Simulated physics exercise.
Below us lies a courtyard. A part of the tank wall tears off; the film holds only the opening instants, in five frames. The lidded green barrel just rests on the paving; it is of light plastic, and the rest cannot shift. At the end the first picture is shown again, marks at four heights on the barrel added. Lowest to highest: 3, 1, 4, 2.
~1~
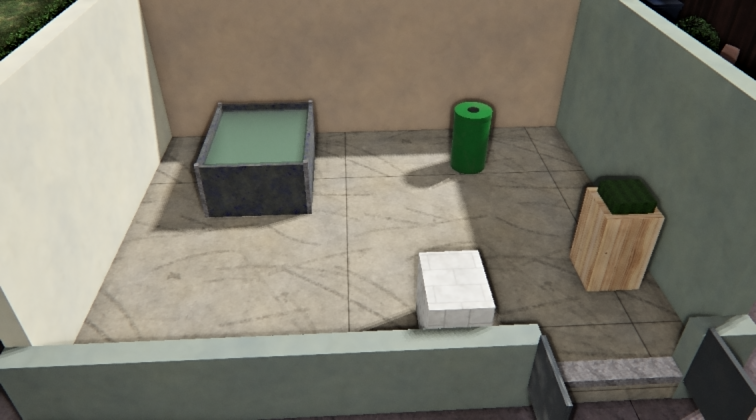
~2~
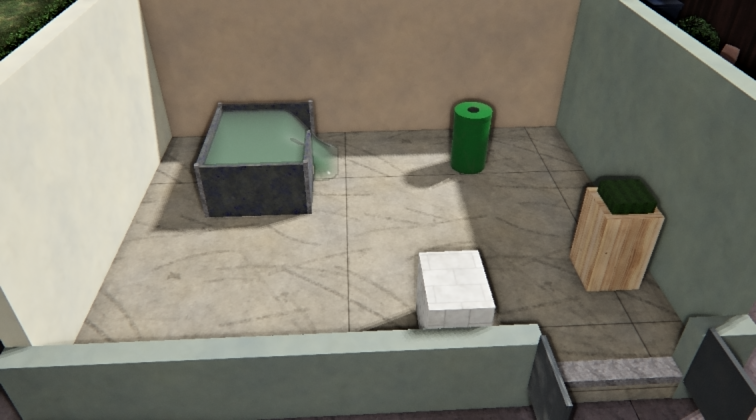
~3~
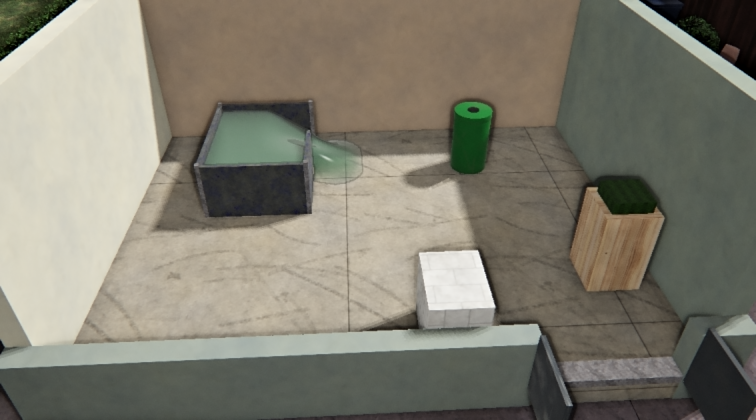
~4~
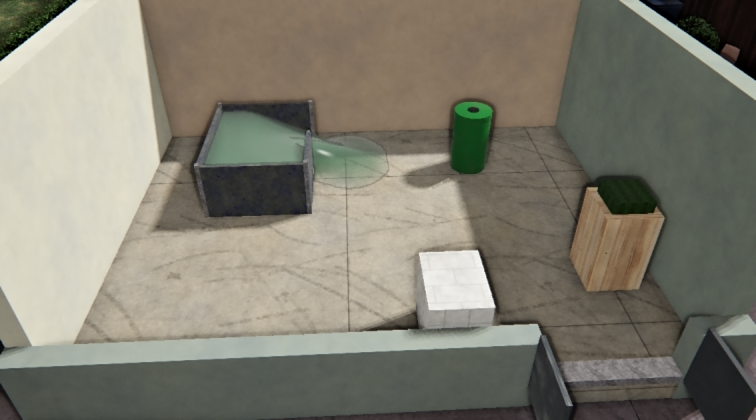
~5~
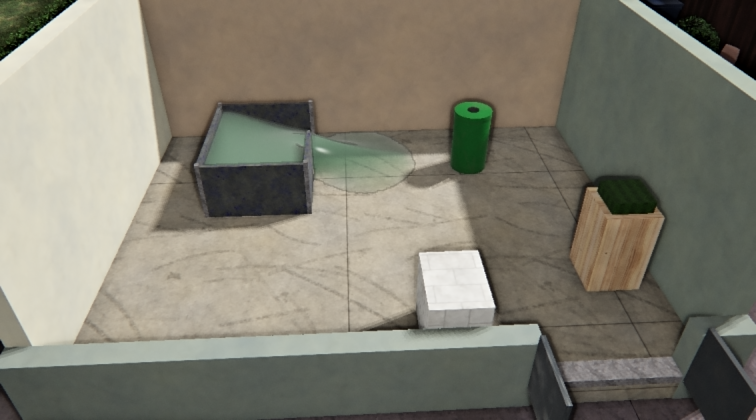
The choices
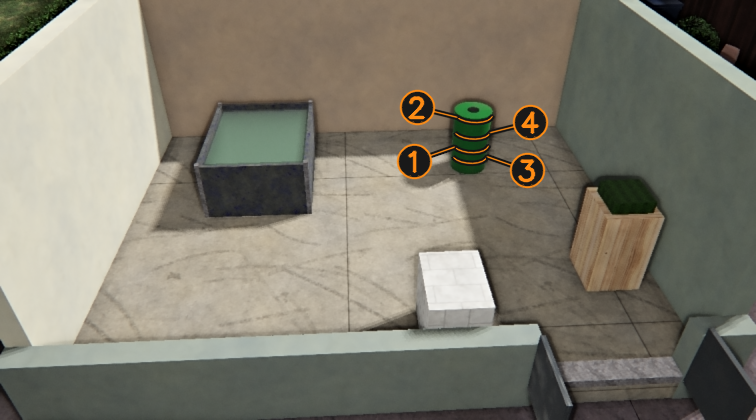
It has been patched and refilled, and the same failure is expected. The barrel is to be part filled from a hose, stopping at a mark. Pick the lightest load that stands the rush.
Go for 1.
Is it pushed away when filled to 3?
Yes, it does.
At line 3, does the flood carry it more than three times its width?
No, less.
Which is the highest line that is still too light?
3.
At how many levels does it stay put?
Three of them.
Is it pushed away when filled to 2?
No, that is safe.
In orange, 1 at (473, 152); 2 at (477, 122); 3 at (472, 163); 4 at (475, 139); from the bottom up 3, 1, 4, 2.
Choosing 1, it does not move.
Choosing 2, it does not move.
Choosing 3, it is pushed about its own width away.
Choosing 4, it does not move.
